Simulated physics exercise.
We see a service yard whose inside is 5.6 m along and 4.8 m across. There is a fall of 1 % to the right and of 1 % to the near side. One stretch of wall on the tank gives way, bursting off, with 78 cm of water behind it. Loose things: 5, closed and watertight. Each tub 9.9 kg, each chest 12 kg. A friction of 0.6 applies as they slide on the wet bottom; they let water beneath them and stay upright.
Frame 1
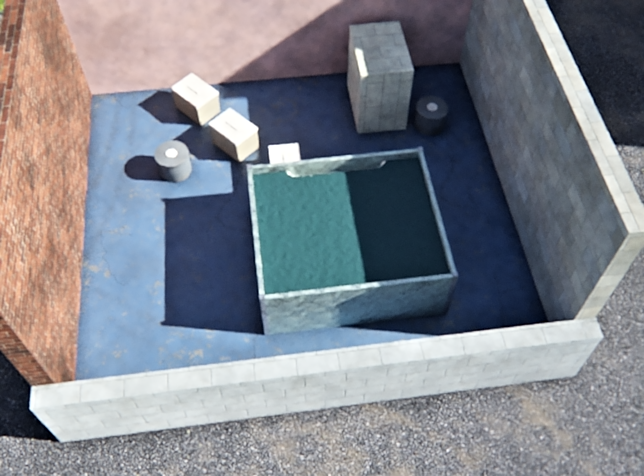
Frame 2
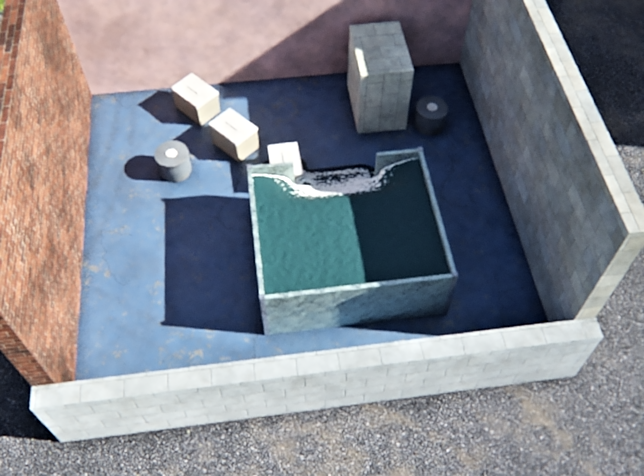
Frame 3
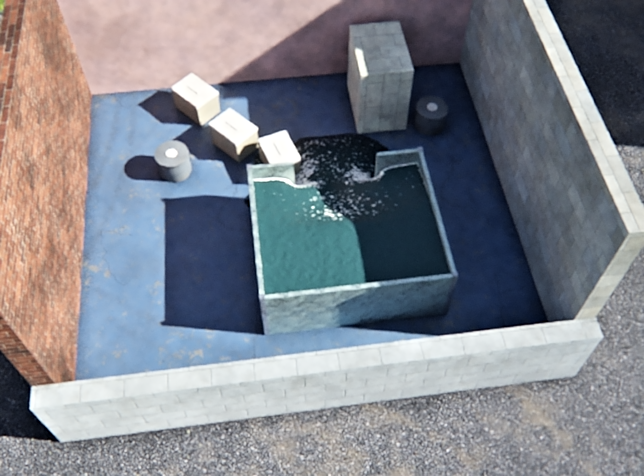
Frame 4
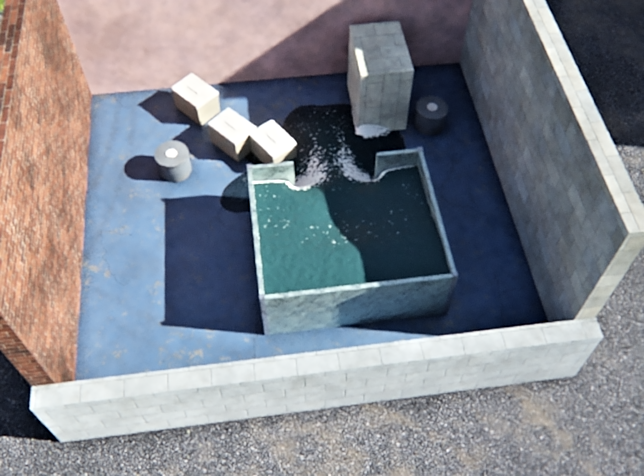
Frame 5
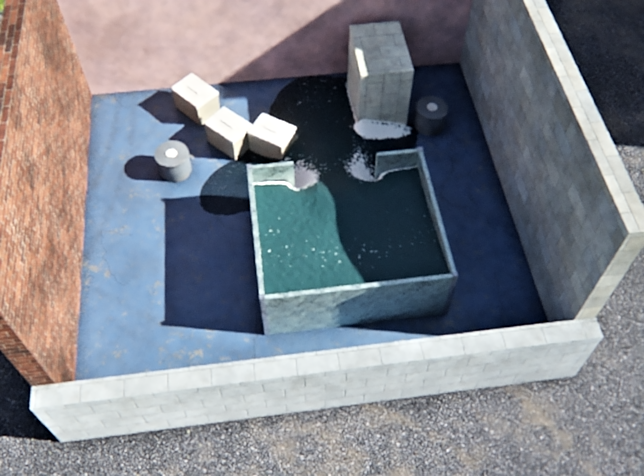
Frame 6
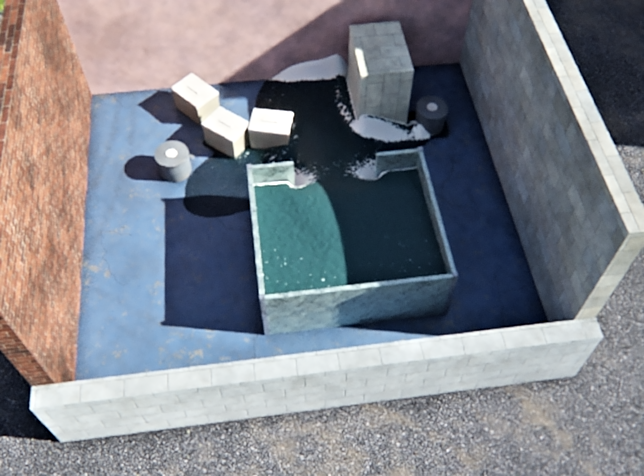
In a walled yard with a blue floor, the back wall of a water-filled tank breaks open and water pours out around a tall block, pushing the nearest pale box away from the tank and slightly shifting the box beside it.
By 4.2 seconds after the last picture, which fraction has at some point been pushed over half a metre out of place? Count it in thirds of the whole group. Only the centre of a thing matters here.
Two thirds or more of the group.
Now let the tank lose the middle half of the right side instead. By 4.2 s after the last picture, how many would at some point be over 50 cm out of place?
Result: 2 of them.
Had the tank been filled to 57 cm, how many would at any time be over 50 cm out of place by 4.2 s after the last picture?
Under that setup the answer is 5.
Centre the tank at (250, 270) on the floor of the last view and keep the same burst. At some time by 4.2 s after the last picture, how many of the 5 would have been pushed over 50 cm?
In that case the number is 4.
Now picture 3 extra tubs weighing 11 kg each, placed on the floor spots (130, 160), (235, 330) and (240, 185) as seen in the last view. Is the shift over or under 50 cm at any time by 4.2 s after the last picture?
Check, in order - exceeded, not exceeded, not exceeded.
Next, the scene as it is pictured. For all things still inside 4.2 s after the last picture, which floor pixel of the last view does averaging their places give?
The average lands around (263, 247).
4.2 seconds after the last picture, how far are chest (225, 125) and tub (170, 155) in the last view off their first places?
Shifts in order: 250 cm; 120 cm.
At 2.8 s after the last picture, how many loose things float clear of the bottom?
Count: 3.
Then, 0.4 s after the last picture 1 of 5 are over 50 cm from their spots; 1 afloat.
Then, 1.5 s after the last picture 4 of 5 are over 50 cm from their spots; 3 afloat.
Then, 2.8 s after the last picture 5 of 5 are over 50 cm from their spots; 3 afloat.
Then, 4.2 s after the last picture 5 of 5 are over 50 cm from their spots, and 5 have been at some point; 3 afloat.
